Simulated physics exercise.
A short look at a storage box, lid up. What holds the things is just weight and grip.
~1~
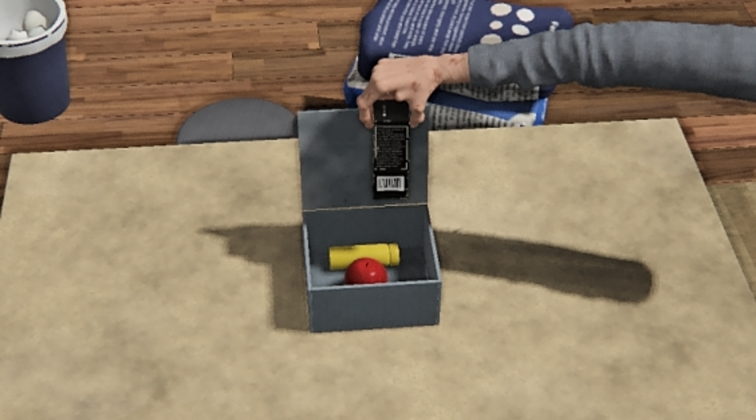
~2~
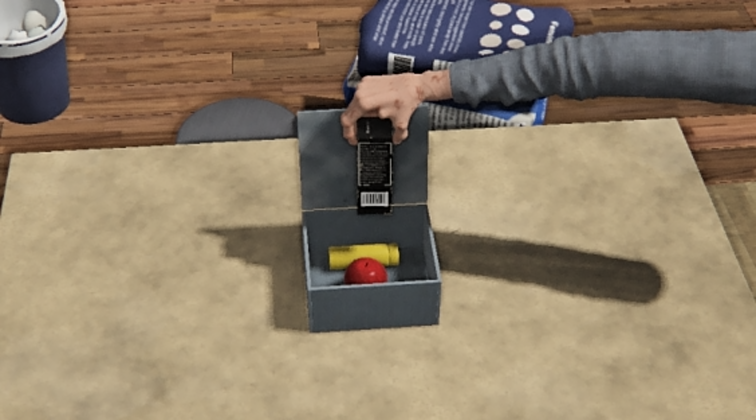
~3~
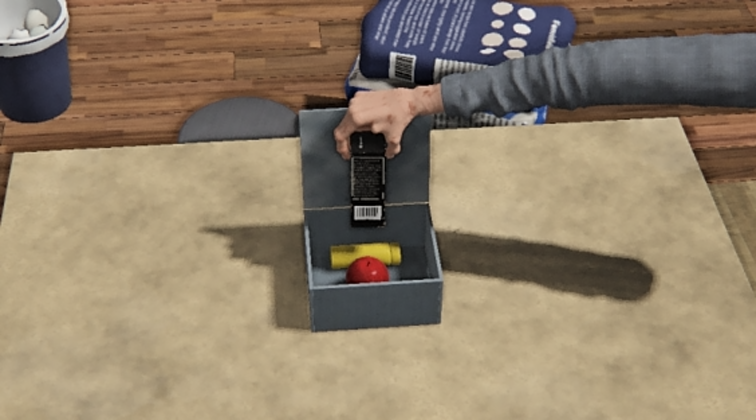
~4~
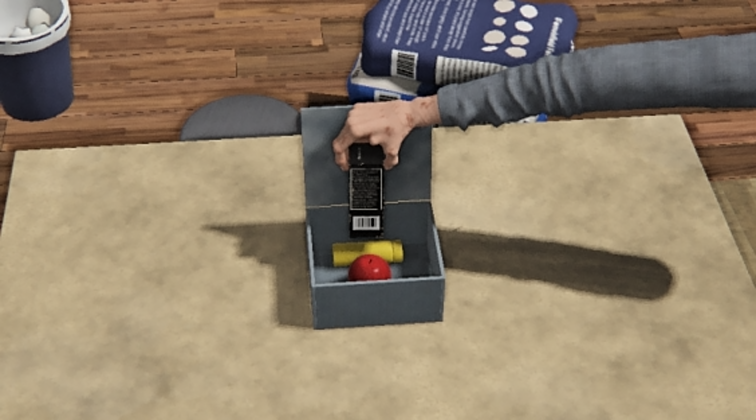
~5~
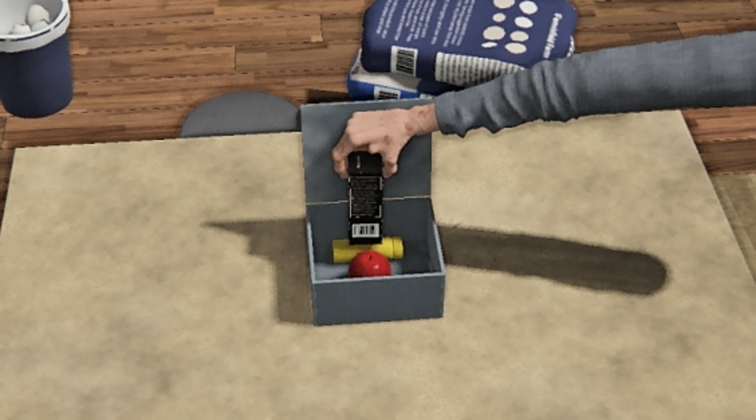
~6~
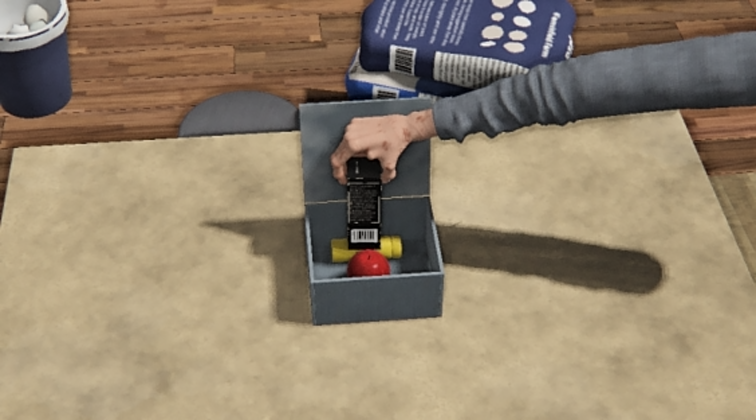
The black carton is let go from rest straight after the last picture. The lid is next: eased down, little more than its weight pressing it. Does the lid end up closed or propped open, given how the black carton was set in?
The lid ends up propped open.
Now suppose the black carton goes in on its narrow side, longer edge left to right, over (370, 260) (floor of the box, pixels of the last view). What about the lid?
Lid: Closed.
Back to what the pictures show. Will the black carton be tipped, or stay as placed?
After all that, it finishes out of line.
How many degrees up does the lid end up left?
About 30° above the rim.
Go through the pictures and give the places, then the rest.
In the first frame, on its way; black carton (390, 150).
In the second frame, on its way; black carton (374, 166).
In the third frame, on its way; black carton (368, 180).
In the fourth frame, on its way; black carton (366, 191).
In the fifth frame, on its way; black carton (365, 198).
In the sixth frame, in place under the hand; black carton (364, 204).
Then, 1.30 s past the last view, lid 88° above the rim; black carton rocked 4° from its first pose near (364, 203).
Then, 1.90 s past the last view, lid 62° above the rim; black carton rocked 36° from its first pose near (366, 229).
Then, 2.10 s past the last view, lid 47° above the rim; black carton rocked 71° from its first pose near (373, 235); red apple displaced a little.
Then, 2.30 s past the last view, lid 33° above the rim; black carton on its side near (391, 236); red apple displaced a little.
Finally, lid 31° above the rim; down or leaning hard in the box, black carton; the other 2 still in place. Final places as the last picture's camera would see them, black carton near (392, 235).
